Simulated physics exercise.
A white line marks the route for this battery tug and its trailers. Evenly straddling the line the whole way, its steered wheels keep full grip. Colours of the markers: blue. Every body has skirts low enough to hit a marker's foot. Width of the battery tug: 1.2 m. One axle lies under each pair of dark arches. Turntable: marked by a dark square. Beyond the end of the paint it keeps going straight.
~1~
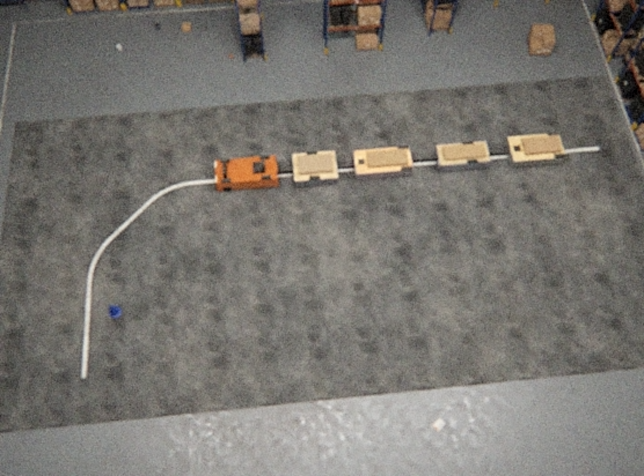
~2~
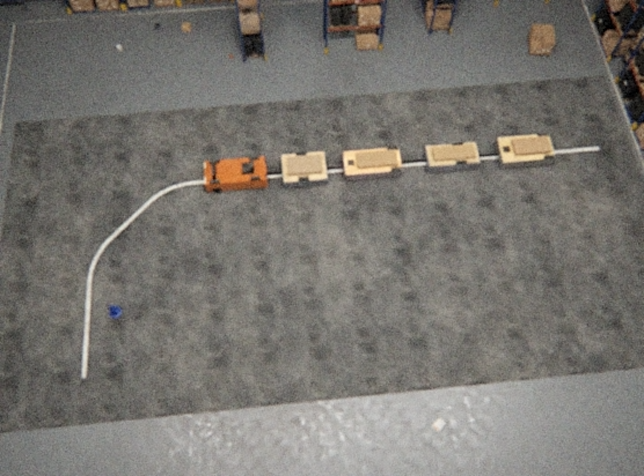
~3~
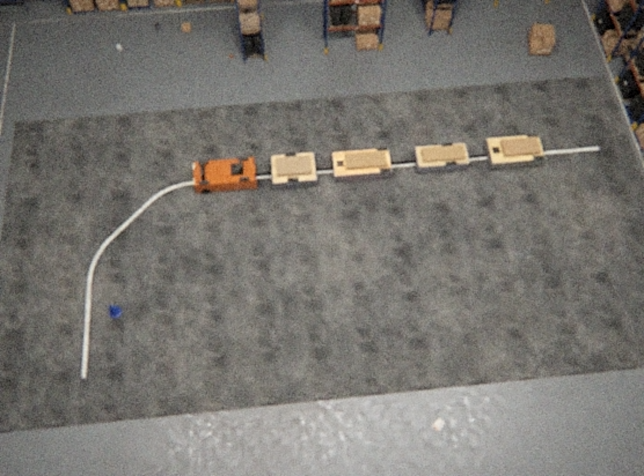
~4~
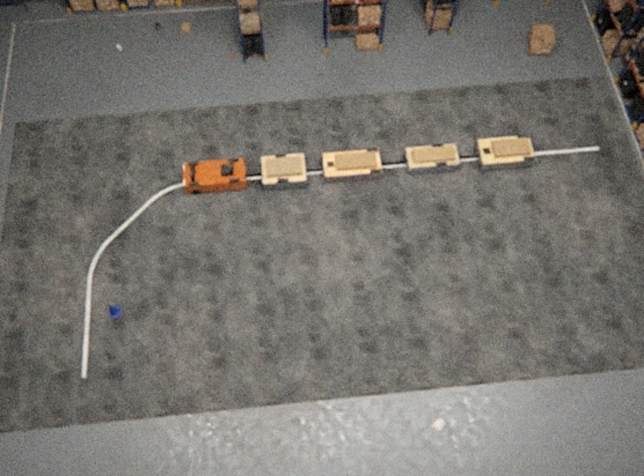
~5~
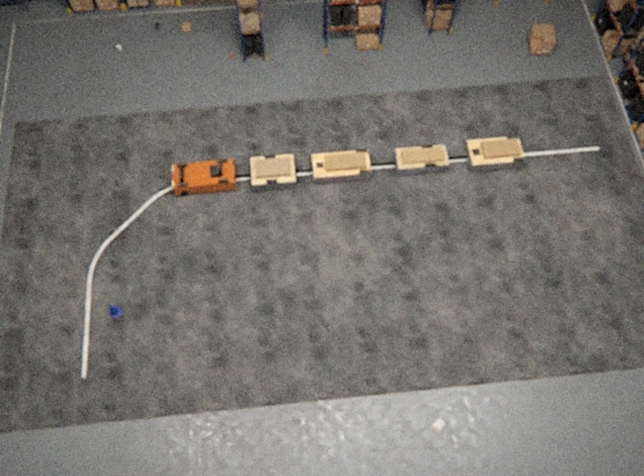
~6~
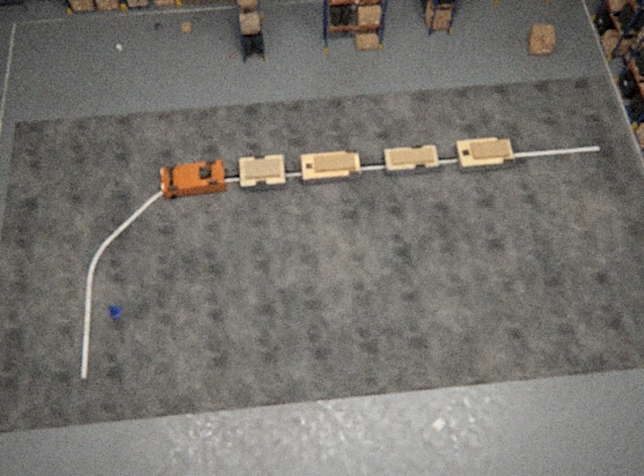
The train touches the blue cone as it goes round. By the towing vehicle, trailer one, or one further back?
The culprit is the adjacent trailer.
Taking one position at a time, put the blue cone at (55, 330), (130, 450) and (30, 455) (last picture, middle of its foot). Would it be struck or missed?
Try 1 untouched, try 2 untouched, try 3 untouched.
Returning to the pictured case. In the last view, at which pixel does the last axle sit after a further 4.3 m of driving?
Near (416, 157).
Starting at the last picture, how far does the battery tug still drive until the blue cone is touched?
After roughly 10.0 metres.
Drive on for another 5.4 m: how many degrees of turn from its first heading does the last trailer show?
Compared with the start, the last trailer heads some 0° away.
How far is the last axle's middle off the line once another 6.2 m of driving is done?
Roughly 0 centimetres from the line.
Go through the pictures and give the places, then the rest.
In the first frame, nose (219, 172); last axle (557, 145); still straight; blue (114, 311); 4 trailers.
In the second frame, nose (208, 173); last axle (546, 146); still straight.
In the third frame, nose (197, 174); last axle (536, 147); still straight.
In the fourth frame, nose (187, 174); last axle (526, 147); still straight.
In the fifth frame, nose (176, 176); last axle (516, 148); turned 1°.
In the sixth frame, nose (165, 179); last axle (505, 149); turned 3°; blue (114, 311).
6.4 m further on, the last axle is at (374, 160) of the last picture, on the line.
9.9 m further on, the last axle is at (306, 166) of the last picture, on the line; the first trailer has hit blue.
12.9 m further on, the last axle is at (246, 176) of the last picture, 25 cm off the line.
25.8 m further on, the last axle is at (85, 404) of the last picture, 30 cm off the line; 1 of 1 struck in all.
